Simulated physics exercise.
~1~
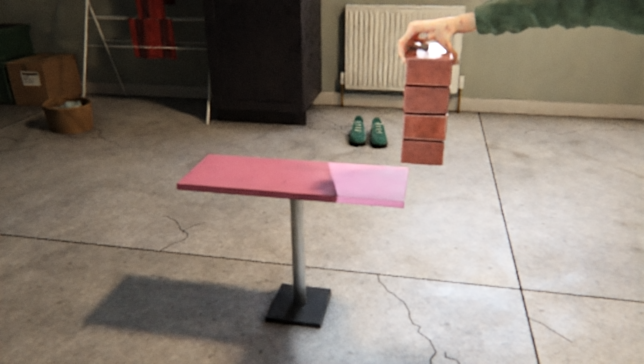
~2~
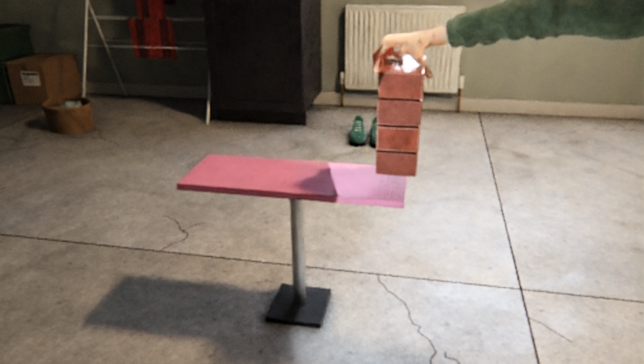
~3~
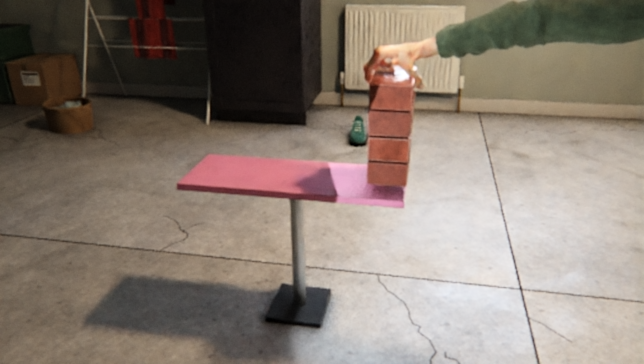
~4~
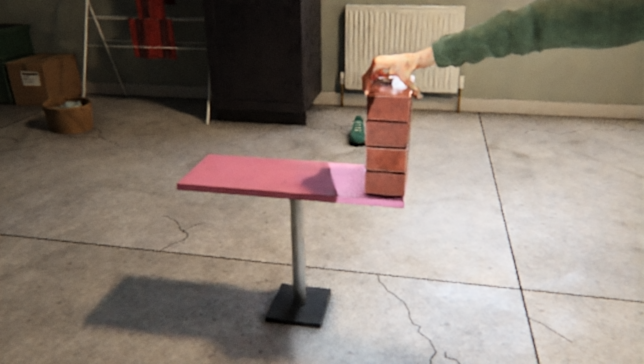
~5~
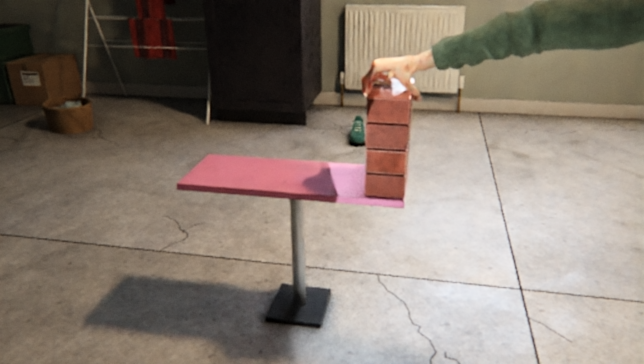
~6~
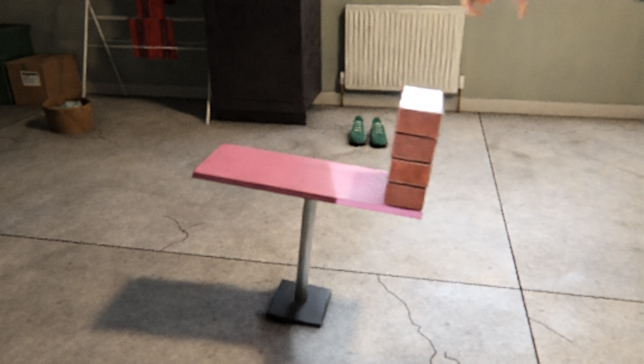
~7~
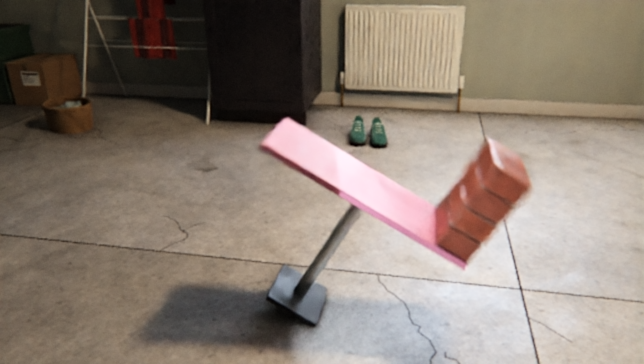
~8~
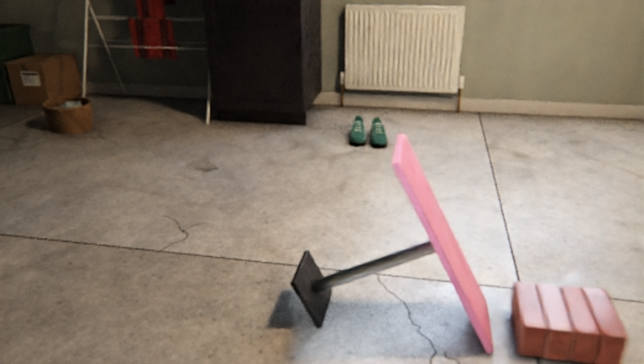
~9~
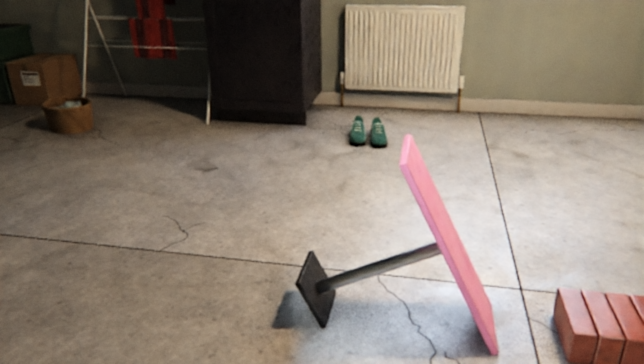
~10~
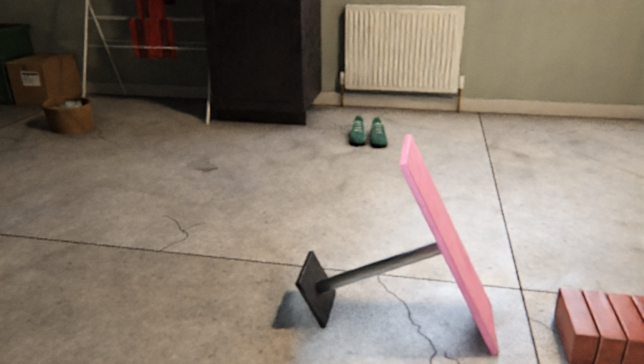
The clip opens on a pink side table with a single post and a dark square base, as a hand in a green sleeve holds a stack of four reddish bricks above its right side. The hand moves the stack left and down, setting it on the lighter right end of the tabletop. Once it lets go and draws back, the table begins tilting to the right. It tips over with the bricks, which tumble onto the floor and slide right. The table ends toppled, its top leaning steeply on edge and the bricks lying beside it.
